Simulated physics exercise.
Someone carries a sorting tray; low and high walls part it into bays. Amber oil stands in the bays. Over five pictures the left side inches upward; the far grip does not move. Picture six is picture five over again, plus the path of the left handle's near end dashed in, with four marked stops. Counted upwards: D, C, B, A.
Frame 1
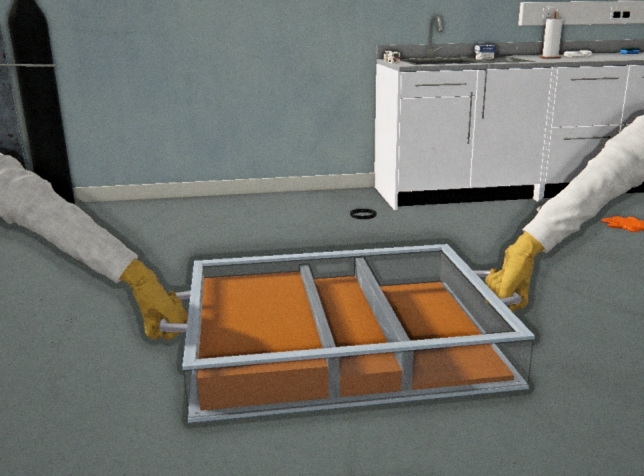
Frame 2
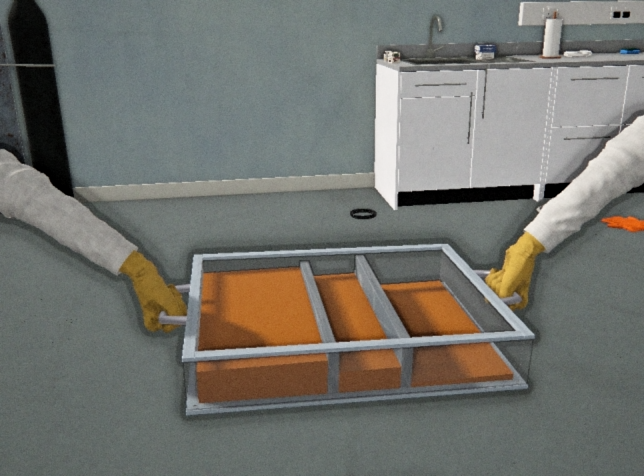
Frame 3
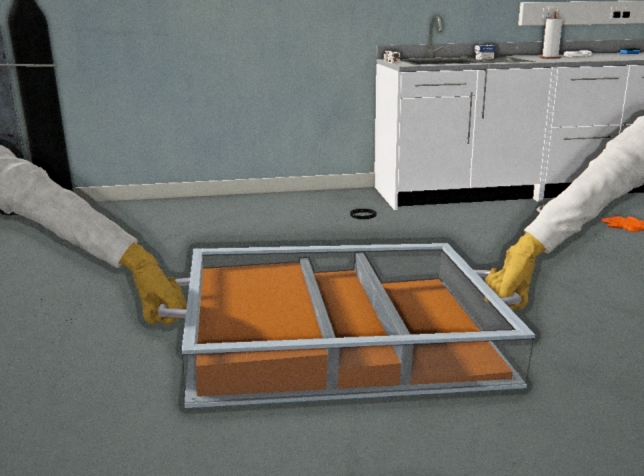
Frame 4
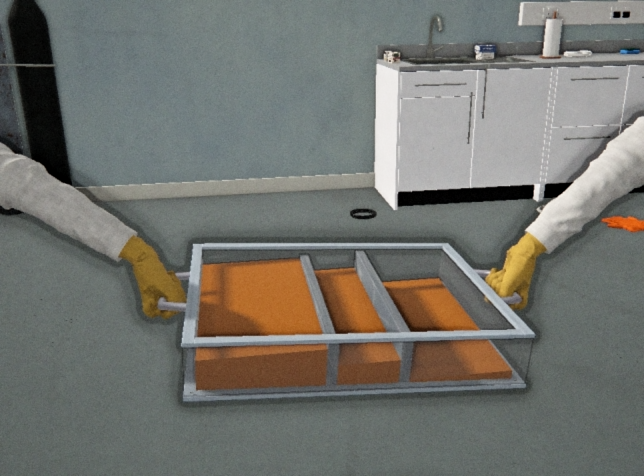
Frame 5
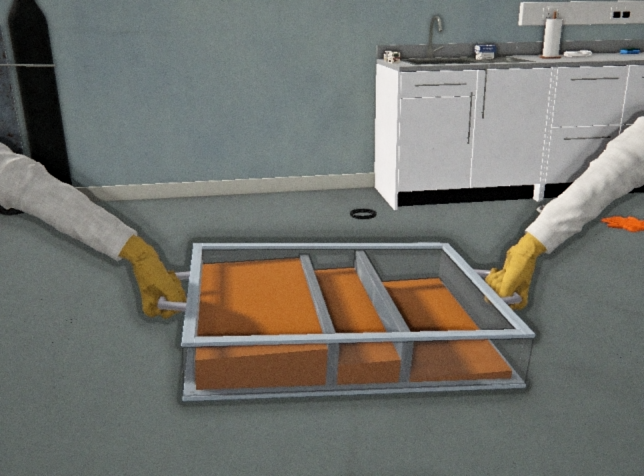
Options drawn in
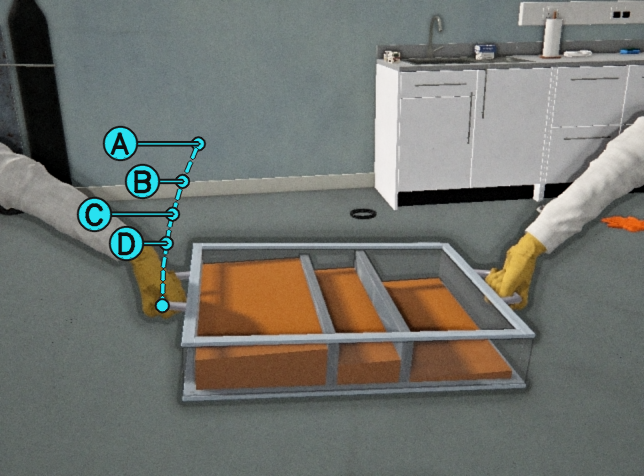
A clear tray of orange liquid, split into three bays and held by two yellow-gloved hands, tilted very slightly down to the right as its left side rose a little, then stayed almost still.
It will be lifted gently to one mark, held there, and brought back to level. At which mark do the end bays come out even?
I would pick stop B.
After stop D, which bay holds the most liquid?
That is the left bay.
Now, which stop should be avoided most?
The answer is D.
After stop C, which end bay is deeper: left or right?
The left one.
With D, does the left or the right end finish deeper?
The left one.
On the marked copy, A at (198, 143); B at (182, 181); C at (172, 214); D at (166, 243).
With A, the right end bay stands much deeper than the other; nothing spills.
With B, the two end bays stand about equally deep; nothing spills.
With C, the left end bay stands much deeper than the other; nothing spills.
With D, the left end bay stands much deeper than the other; nothing spills.
